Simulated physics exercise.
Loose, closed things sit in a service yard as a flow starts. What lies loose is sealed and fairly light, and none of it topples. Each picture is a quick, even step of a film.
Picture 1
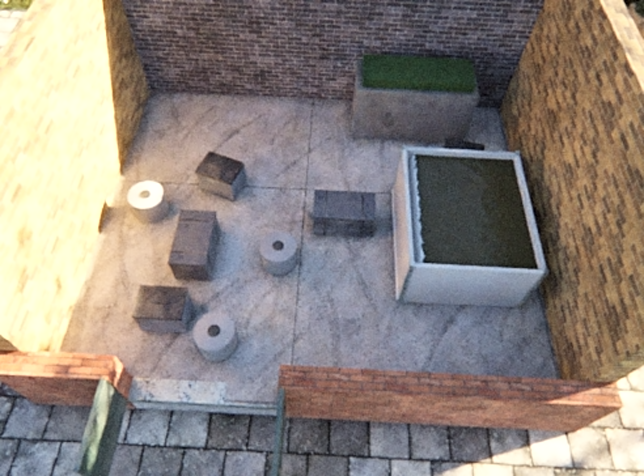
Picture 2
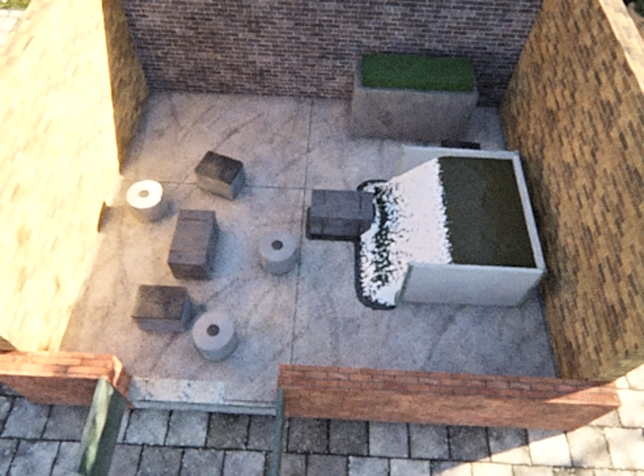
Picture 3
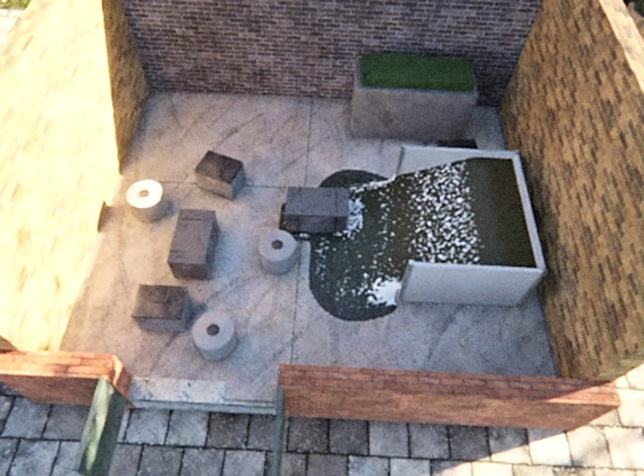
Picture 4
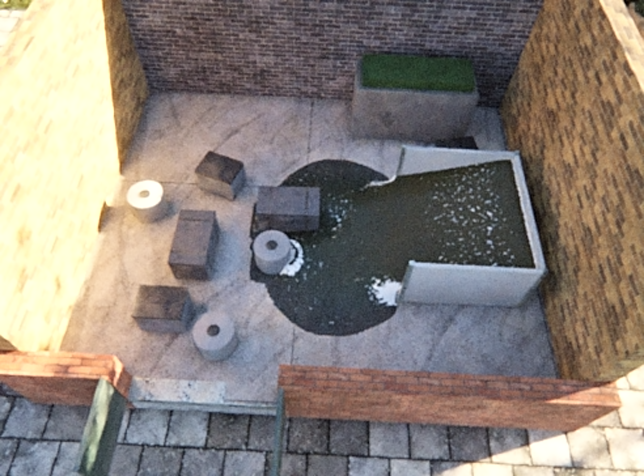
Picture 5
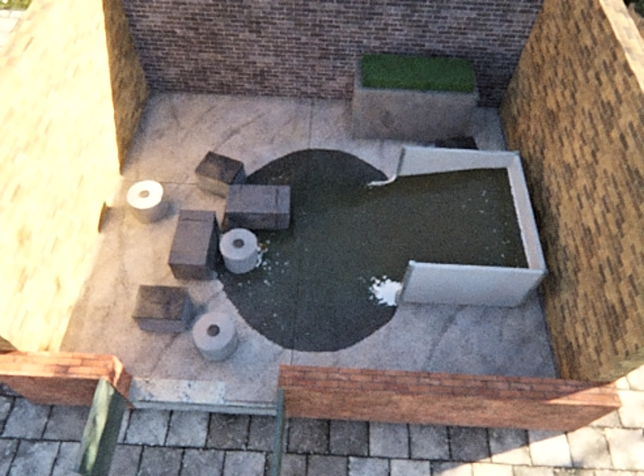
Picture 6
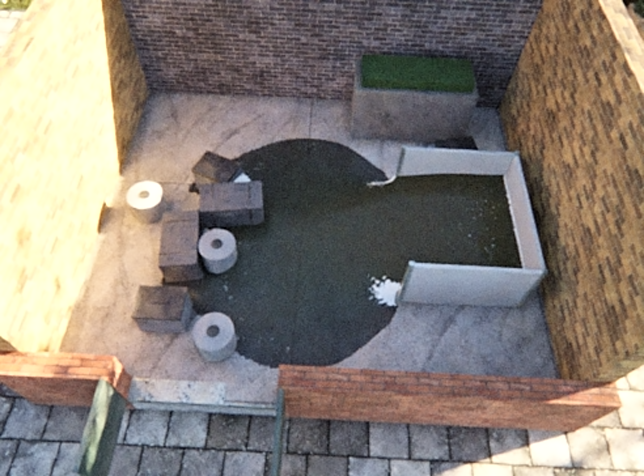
A large pale tank of dark green liquid stands at the right of a walled concrete yard, seen from a high, fixed viewpoint, with a grass-topped block behind it. Dark grey boxes and pale round tubs with holes in their tops sit at the centre and left. The tank's left side opens, dark liquid pours out with white foam and spreads leftward, pushing the nearest box, then a tub, left among the others.
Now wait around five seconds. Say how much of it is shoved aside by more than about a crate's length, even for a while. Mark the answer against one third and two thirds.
Two thirds or more of them.
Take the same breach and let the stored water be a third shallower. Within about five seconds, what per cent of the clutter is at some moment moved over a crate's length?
About 90 %.
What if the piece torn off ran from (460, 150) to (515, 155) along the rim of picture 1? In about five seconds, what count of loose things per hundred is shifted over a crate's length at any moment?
50 % or thereabouts.
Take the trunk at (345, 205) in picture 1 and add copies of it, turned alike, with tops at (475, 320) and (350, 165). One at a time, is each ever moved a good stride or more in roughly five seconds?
Item by item: Remains in place; driven off.
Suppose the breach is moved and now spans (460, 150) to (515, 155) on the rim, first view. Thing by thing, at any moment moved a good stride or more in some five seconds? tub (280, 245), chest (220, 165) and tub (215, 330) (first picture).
Result per item - short of that distance / displaced that far / short of that distance.
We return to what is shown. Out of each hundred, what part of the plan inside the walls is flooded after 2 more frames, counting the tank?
I'd put it near 55 percent.
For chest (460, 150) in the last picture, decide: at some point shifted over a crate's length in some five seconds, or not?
Shy of that.
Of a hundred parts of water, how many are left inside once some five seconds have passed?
Close to 86 per cent.
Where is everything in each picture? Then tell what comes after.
The first frame shows a trunk at (345, 205) rests on the ground; a tub at (278, 246), on the bottom; 0 of 8 have shifted.
The second frame shows a trunk at (342, 204), on the bottom; a tub at (278, 245) rests on the ground; 1 of 8 have shifted.
The third frame shows a trunk at (318, 201) rests on the ground, a stride from its start; a tub at (278, 245), on the bottom; 2 of 8 have shifted.
The fourth frame shows a trunk at (288, 200) rests on the ground, a stride from its start; a tub at (272, 245), on the bottom, close to its start; 3 of 8 have shifted.
The fifth frame shows a trunk at (258, 199), on the bottom, a stride from its start; a tub at (238, 244) rests on the ground, a stride from its start; 3 of 8 have shifted.
The sixth frame shows a trunk at (231, 196) rests on the ground, a stride from its start; a tub at (217, 244) rests on the ground, a stride from its start; 4 of 8 have shifted.
A moment on, 4 of 8 are well off their spots; 2 afloat.
Next, 6 of 8 are well off their spots; 6 afloat.
Later, 6 of 8 are well off their spots; 6 afloat.
In the end, 7 of 8 are well off their spots, and 7 have been at some point; 6 afloat.
